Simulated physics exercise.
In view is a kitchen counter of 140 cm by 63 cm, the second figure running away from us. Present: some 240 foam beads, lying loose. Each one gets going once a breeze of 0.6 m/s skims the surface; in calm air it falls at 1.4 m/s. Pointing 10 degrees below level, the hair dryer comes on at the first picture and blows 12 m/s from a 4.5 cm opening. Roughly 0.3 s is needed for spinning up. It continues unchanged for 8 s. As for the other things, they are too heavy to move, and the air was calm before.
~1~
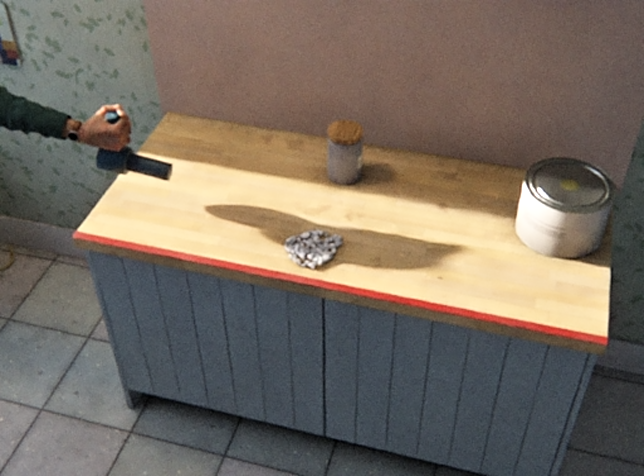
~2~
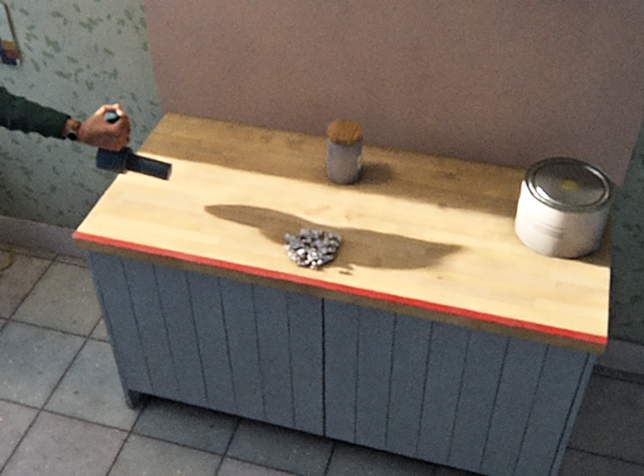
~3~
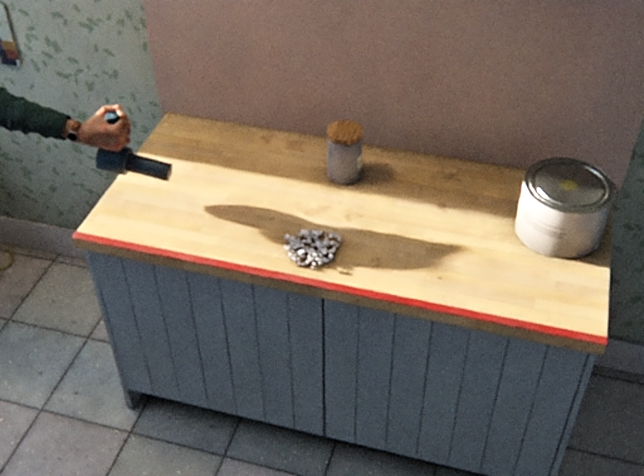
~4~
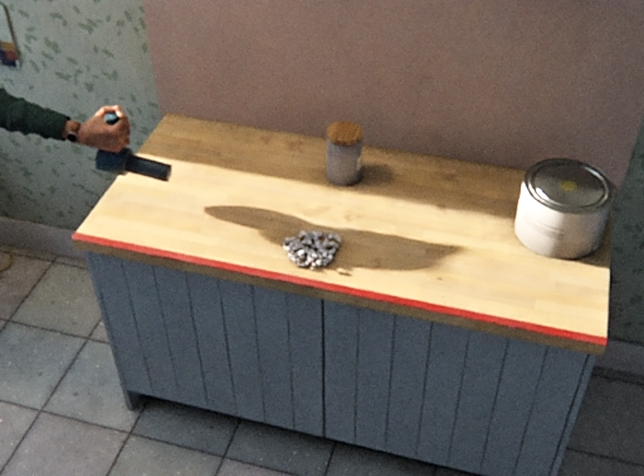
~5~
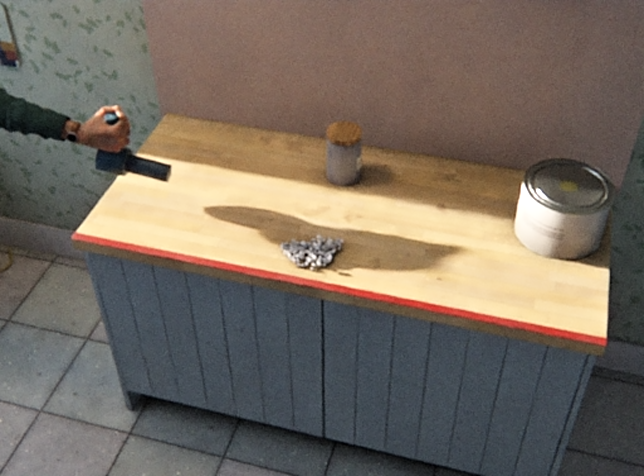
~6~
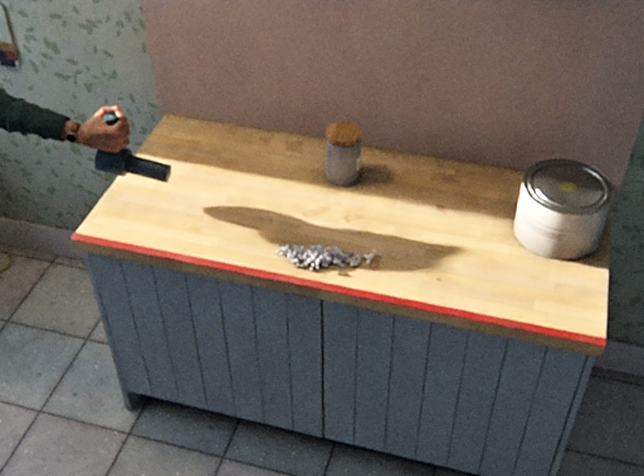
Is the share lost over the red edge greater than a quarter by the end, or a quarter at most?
It ends up greater than a quarter.
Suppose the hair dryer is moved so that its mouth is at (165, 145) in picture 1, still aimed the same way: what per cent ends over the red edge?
That gives roughly 50 % in the end.
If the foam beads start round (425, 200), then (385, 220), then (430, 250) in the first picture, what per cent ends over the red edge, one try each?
Roughly 0 %, then 4 %, then 20 %.
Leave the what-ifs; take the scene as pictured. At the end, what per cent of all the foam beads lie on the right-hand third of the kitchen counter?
I'd estimate around 0 per cent.
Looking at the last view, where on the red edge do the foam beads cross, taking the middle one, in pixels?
Median crossing point, approx. (397, 305).
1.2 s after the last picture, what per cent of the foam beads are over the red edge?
80 %, roughly.
Then, 1.2 s after the last picture, 3 % are on the move or not yet settled, 81 % are over the red edge.
Then, 2.2 s after the last picture, 0 % are on the move or not yet settled, 82 % are over the red edge.
Then, 4.1 s after the last picture, 0 % are on the move or not yet settled, 82 % are over the red edge.
Then, 7.7 s after the last picture, at the end, 82 % are over the red edge.
